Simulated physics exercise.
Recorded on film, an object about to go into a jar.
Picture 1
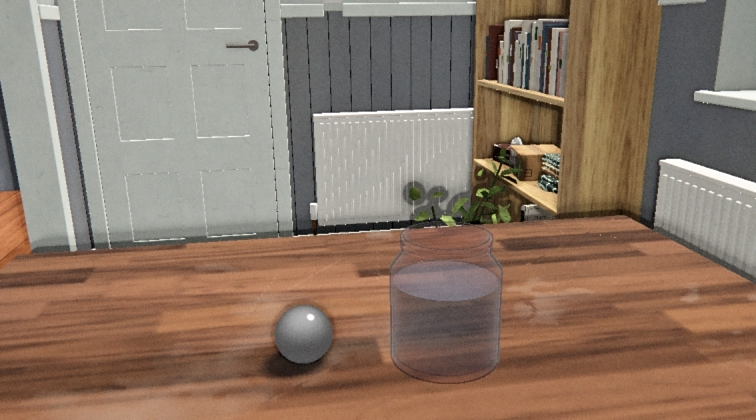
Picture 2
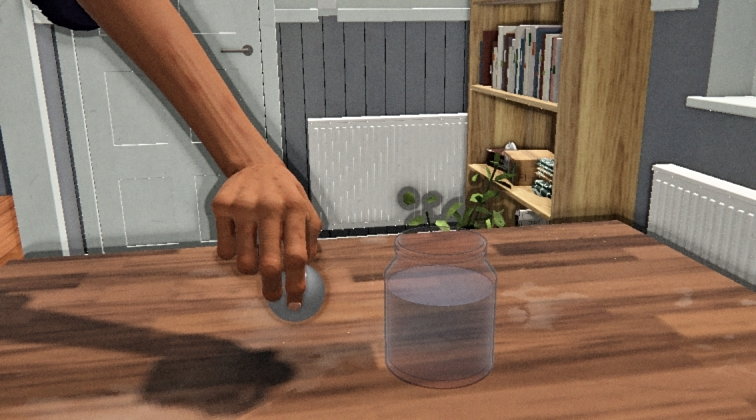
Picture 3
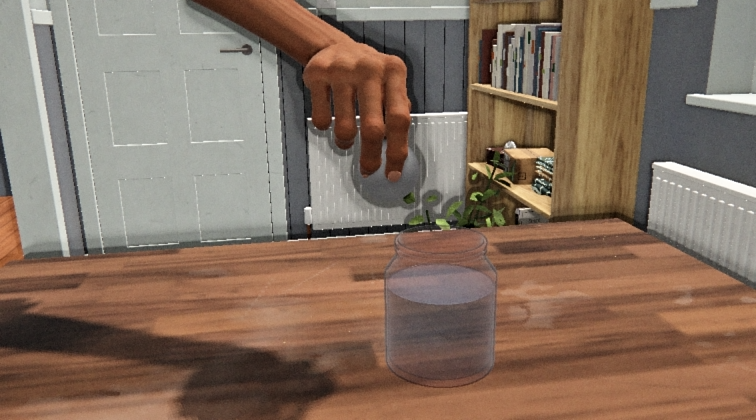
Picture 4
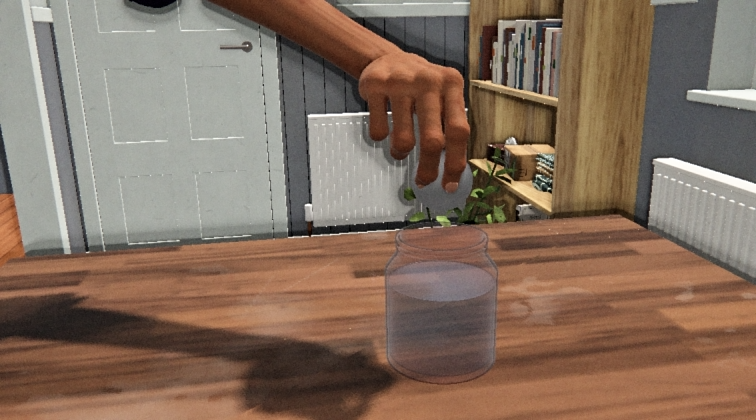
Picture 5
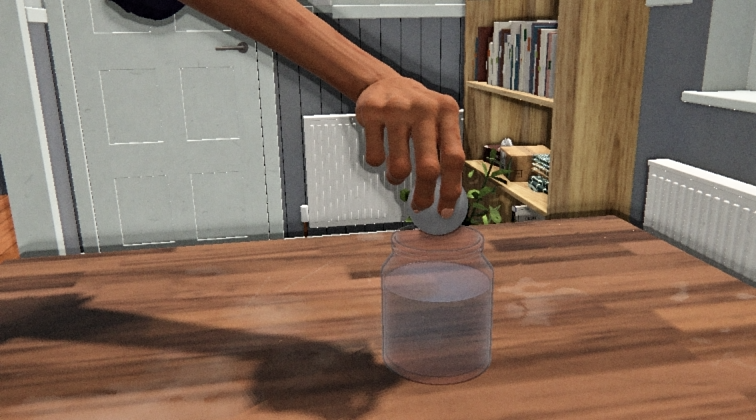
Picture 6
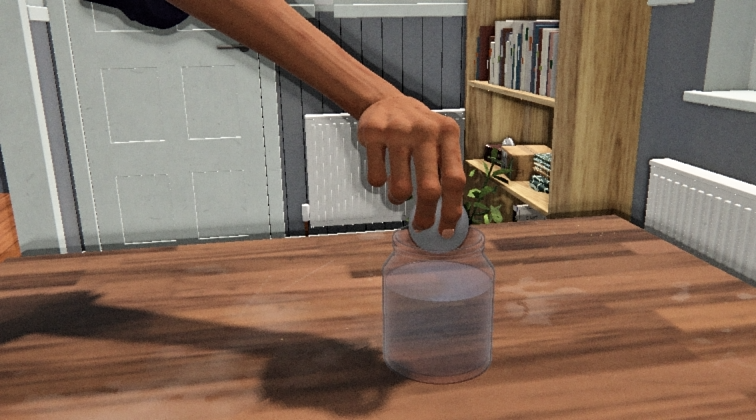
On a wooden tabletop, a hand picks up a grey ball, carries it right and lowers it over a partly filled jar.
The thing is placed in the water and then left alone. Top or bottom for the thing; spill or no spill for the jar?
Well, it heads down, and as for the jar, it copes fine.
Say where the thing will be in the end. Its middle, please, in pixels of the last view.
Its centre settles around (437, 323).
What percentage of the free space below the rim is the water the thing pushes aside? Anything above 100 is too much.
Reading: Approximately 30 %.
Soon after, the steel ball enters the water; the jar is about two thirds full.
Later, the steel ball goes on down; the jar is about three quarters full.
In the end, the steel ball lies on the bottom; the jar is about three quarters full; nothing is spilt.
